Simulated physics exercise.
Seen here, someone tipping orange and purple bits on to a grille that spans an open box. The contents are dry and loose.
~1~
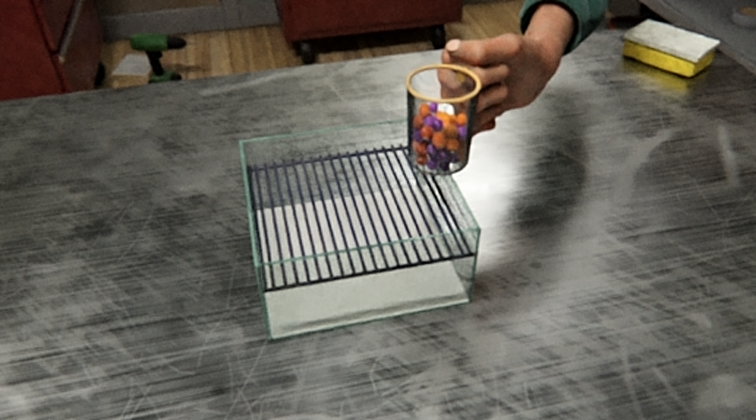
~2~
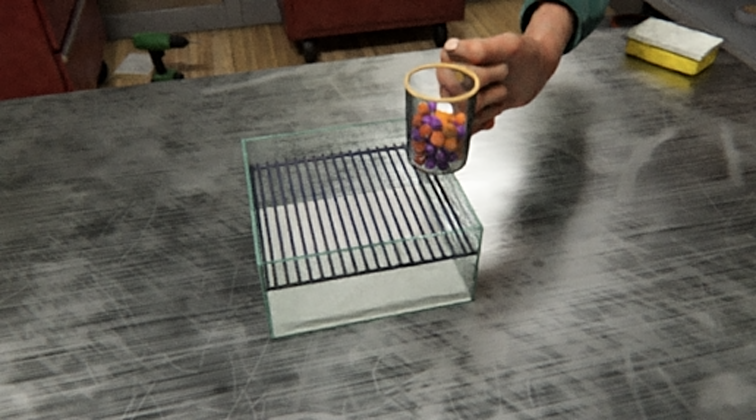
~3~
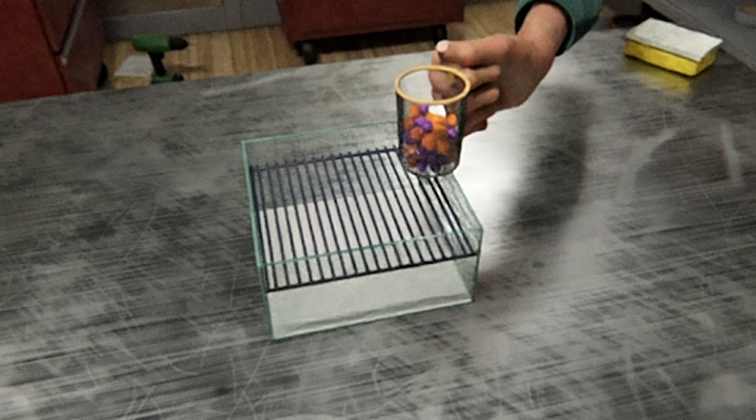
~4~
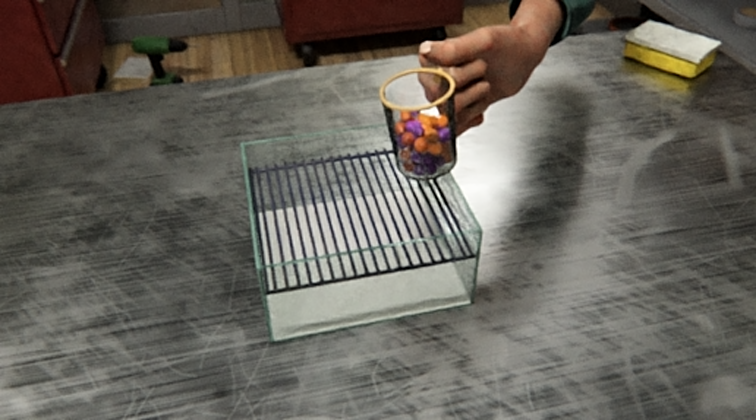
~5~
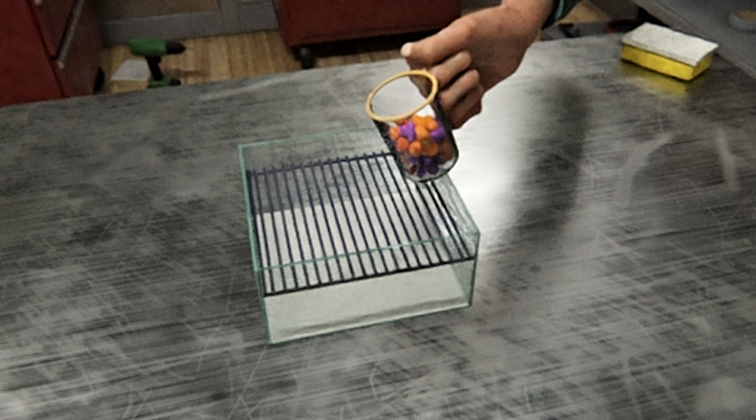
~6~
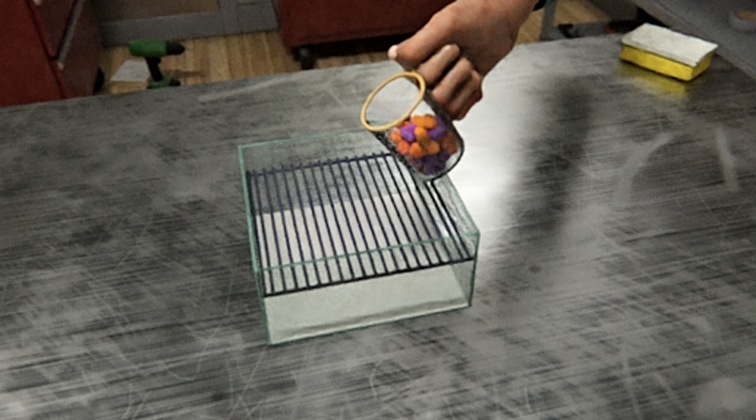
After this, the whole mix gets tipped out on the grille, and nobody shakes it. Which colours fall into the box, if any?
In the end the orange ones stay on top, and the purple ones stay on top.
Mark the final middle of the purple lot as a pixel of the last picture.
Around (365, 221).
Then, 0.26 s on from there, orange ones, the whole lot in the cup; purple ones, the whole lot in the cup.
Then, 0.59 s on from there, orange ones, the whole lot in the cup; purple ones, the whole lot in the cup.
Then, 0.95 s on from there, orange ones, near half in the cup, near half on or over the wires; purple ones, near half in the cup, near half on or over the wires.
In the end, orange ones, the whole lot on the wires, none at all under the rack; purple ones, the whole lot on the wires, none at all under the rack.
